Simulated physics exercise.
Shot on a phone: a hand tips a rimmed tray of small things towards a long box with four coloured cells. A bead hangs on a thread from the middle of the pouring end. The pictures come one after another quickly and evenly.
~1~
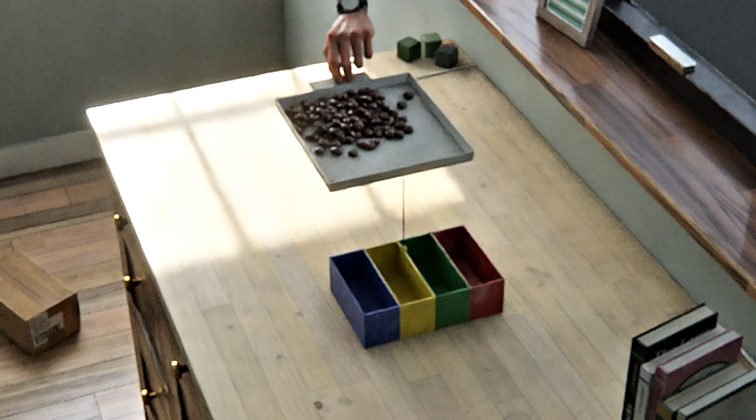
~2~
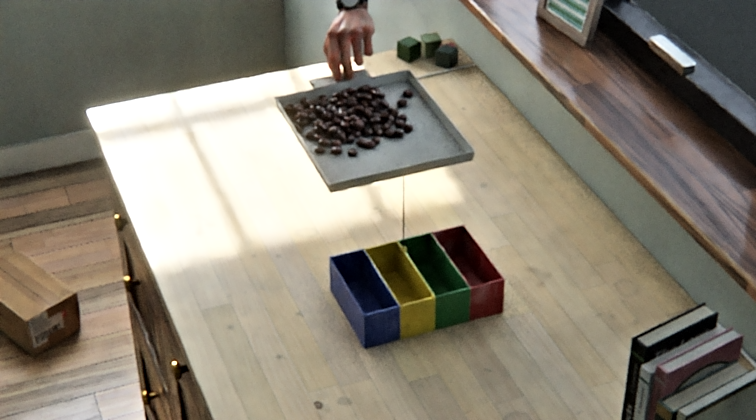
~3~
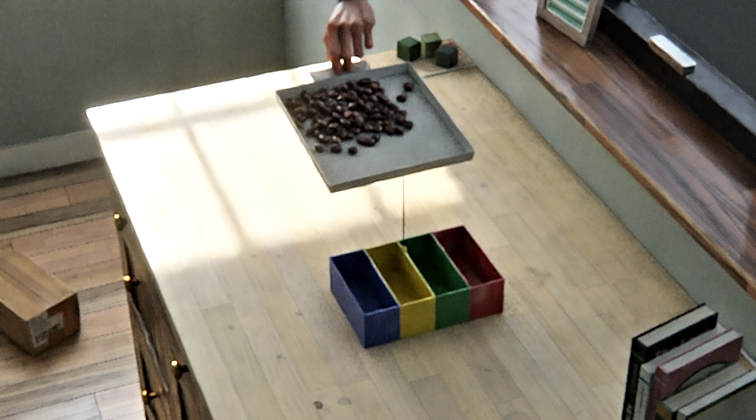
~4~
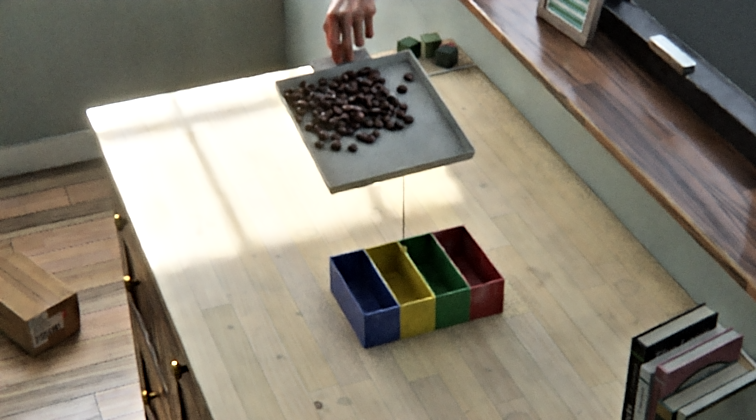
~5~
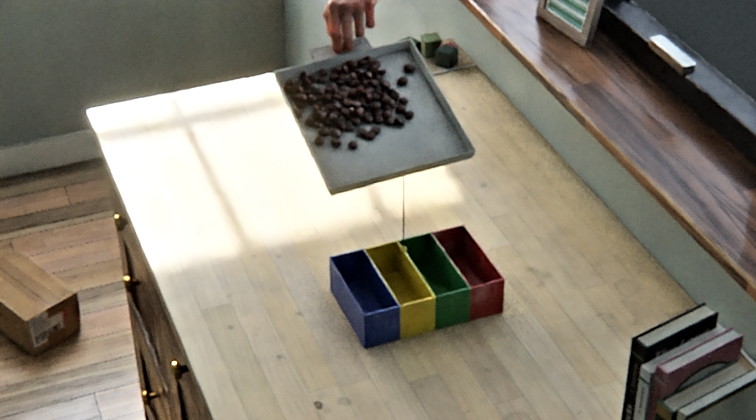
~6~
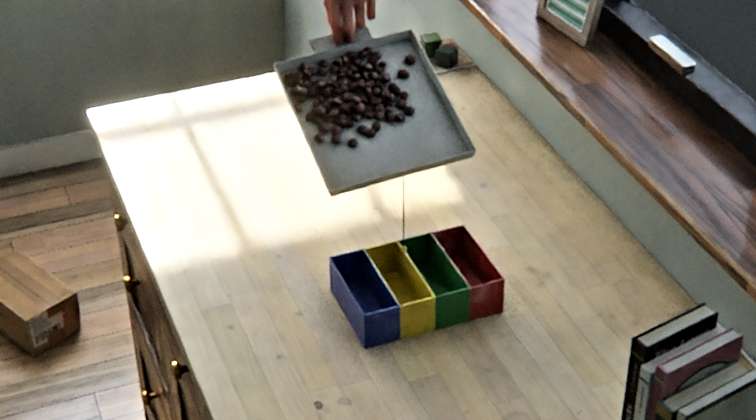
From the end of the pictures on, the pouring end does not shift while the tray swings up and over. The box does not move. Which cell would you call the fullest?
I would call the blue cell the fullest.
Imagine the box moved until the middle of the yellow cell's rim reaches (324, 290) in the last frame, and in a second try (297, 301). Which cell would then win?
The first time it is the cell in green; the second time it is the cell in red.
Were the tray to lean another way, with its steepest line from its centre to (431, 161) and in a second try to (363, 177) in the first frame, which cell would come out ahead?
In turn: That red cell; that blue cell.
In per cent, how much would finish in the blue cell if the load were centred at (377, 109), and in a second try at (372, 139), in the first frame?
That would be 30 per cent, and then 40 per cent.
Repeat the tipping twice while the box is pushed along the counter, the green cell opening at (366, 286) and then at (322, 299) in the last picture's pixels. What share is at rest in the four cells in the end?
Try 1: Some 90 %; try 2: Some 50 %.
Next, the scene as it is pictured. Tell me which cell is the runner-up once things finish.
Place 2: The cell in yellow.
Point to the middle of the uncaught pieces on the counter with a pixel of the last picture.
Their middle ends up at roughly (367, 380).
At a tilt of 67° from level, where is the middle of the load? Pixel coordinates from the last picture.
The centre of the load shows up near (367, 180) in the last view.
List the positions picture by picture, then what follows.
The first frame shows corners of the pouring end near (331, 182) and (472, 150), level; middle of the load near (348, 122), flat chocolate drops; bead on its thread near (403, 249); blue cell near (382, 324); yellow cell near (417, 315); green cell near (452, 306); red cell near (487, 297).
The second frame shows corners of the pouring end near (331, 182) and (472, 150), level; middle of the load near (348, 120).
The third frame shows corners of the pouring end near (331, 184) and (473, 150), tipped barely, lowest at the left corner; middle of the load near (348, 116).
The fourth frame shows corners of the pouring end near (331, 185) and (473, 149), tipped a little, lowest at the left corner; middle of the load near (352, 100).
The fifth frame shows corners of the pouring end near (331, 187) and (473, 149), tipped a little, lowest at the left corner; middle of the load near (348, 103).
The sixth frame shows corners of the pouring end near (331, 189) and (474, 149), tipped clearly, lowest at the left corner; middle of the load near (348, 97); blue cell near (382, 324); yellow cell near (417, 315); green cell near (452, 306); red cell near (487, 297).
Shortly afterwards, tray tipped steeply; the bulk on the tray; near a quarter falling or outside the box.
Next, tray tipped past a quarter turn; a little on the tray; near a third in the blue cell; near a quarter in the yellow cell; only a few in the green cell; near a third falling or outside the box.
Some moments later, tray tipped past a quarter turn; near half in the blue cell; near a quarter in the yellow cell; a little in the green cell; only a few in the red cell; near a quarter falling or outside the box.
In the end, tray tipped past a quarter turn; near half in the blue cell; near a quarter in the yellow cell; a little in the green cell; only a few in the red cell; near a quarter outside the box.
